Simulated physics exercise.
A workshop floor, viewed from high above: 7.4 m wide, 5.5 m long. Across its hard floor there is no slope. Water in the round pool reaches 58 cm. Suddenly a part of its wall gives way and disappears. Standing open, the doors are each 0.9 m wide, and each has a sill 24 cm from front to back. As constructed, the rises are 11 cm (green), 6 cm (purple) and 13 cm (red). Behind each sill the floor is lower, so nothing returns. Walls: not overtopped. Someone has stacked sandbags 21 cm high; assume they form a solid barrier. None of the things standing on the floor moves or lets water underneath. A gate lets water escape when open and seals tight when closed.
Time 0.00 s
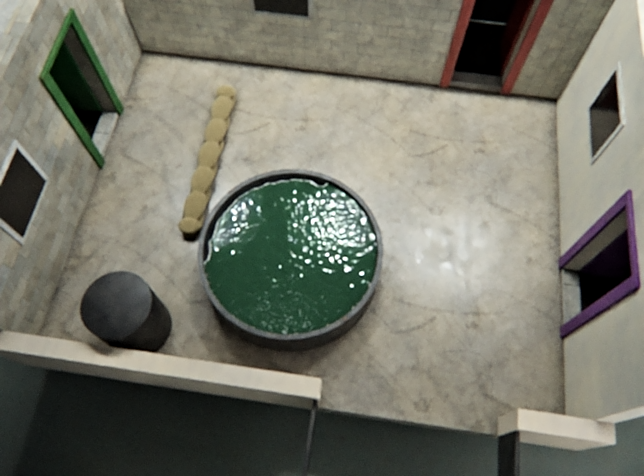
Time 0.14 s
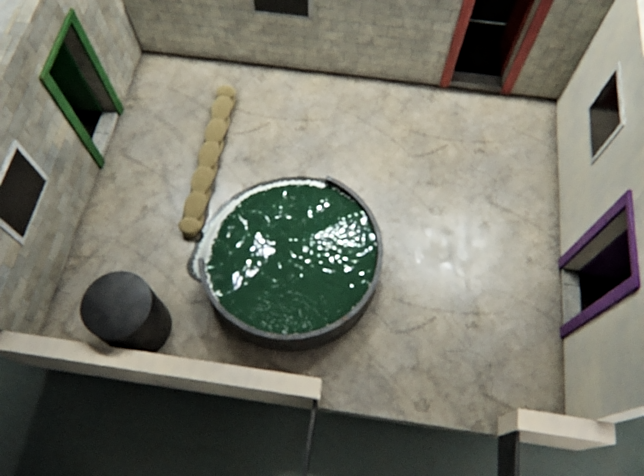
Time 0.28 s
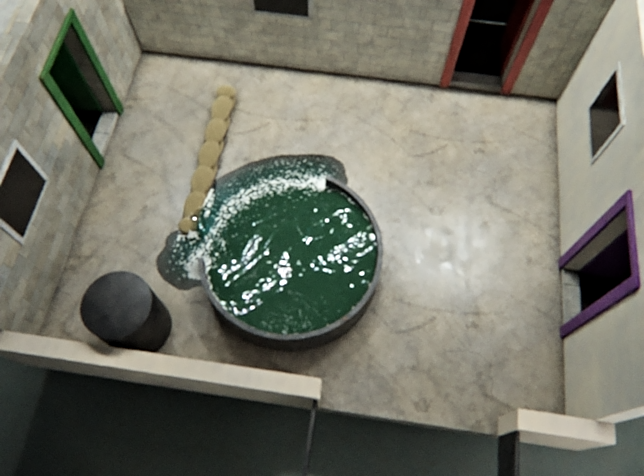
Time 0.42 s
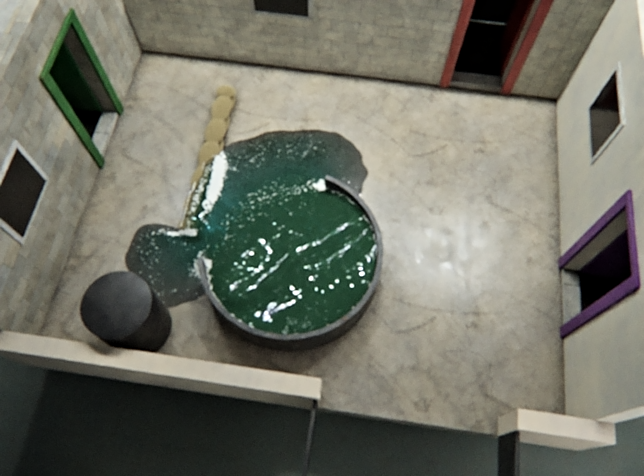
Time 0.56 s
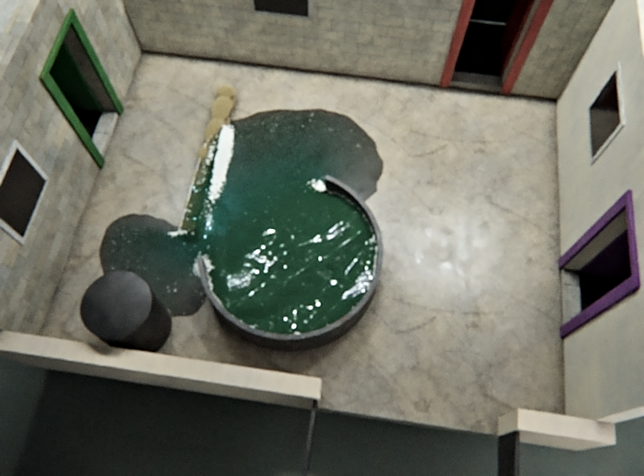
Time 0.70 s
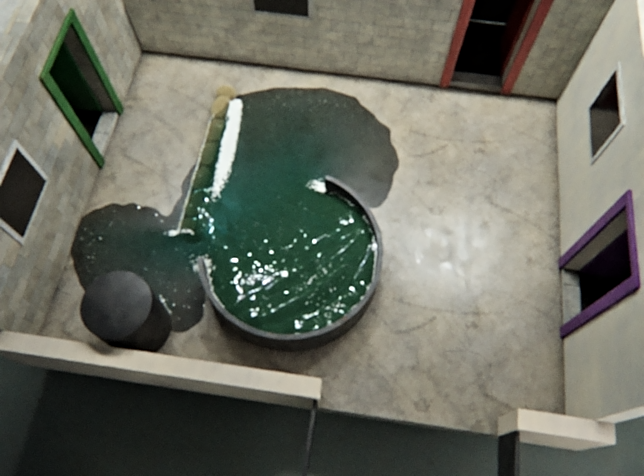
Green water bursts from the round pool's far side, spreading past the sandbags and around the dark cylinder.
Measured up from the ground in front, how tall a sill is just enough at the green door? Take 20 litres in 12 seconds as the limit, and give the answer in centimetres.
It needs to be about 11.5 cm tall.
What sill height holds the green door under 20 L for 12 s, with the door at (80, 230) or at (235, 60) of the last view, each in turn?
14.5 and 30 cm.
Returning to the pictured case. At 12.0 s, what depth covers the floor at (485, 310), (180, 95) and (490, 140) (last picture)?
Depths in order: 7 / 7 / 6 cm.
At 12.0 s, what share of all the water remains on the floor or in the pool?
Around 88 per cent of the water.
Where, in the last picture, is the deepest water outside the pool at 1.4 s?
Look close to (260, 67).
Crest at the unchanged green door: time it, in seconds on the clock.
4.0 s.
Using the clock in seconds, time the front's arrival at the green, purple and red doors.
Arrival times - green 1.6 s, purple 4.5 s, red 2.0 s.
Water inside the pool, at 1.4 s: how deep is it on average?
Roughly 31 cm.
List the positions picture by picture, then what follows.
Still water, 58 cm deep, in the round pool at (291, 251); the green door at (88, 99) is dry, in the first picture.
The gap is on the far side, the front 0.3 m out at (193, 271); the back of the round pool holds 58 cm, in the second picture.
The front is at (163, 262), 0.7 m from the gap on the far side; 1.9 m2 of floor is wet, 58 cm left at the back, in the third picture.
Water pours out on the far side and has run 1.2 m, to (133, 254); about 7 cm deep outside, 58 cm at the back, in the fourth picture.
The front is at (114, 230), 1.6 m from the gap on the far side; 5.9 m2 of floor is wet, 58 cm left at the back, in the fifth picture.
The front is at (85, 222), 2.1 m from the gap on the far side; 8.1 m2 of floor is wet, 55 cm left at the back; 1.5 m in a straight line remain to the green door at (88, 99), in the sixth picture.
After 1.4 s water covers 35 % of the floor, deepest (42 cm) near (260, 67); it has not reached the green door.
After 3.0 s water covers 50 % of the floor, deepest (30 cm) near (142, 54); 8 cm at the green door, 0 litres in over its 11 cm sill.
After 12.0 s water covers 95 % of the floor, deepest (10 cm) near (208, 69); 9 cm at the green door, 24 litres in over its 11 cm sill.
At the green door as built, the water arrived by 1.6 s and peaked near 16 cm at 4.0 s.
With a sill of 9.5 cm, 40 litres would have come in within the 12 s; with 13 cm, 10 litres. So under 20 litres takes about 11.5 cm.
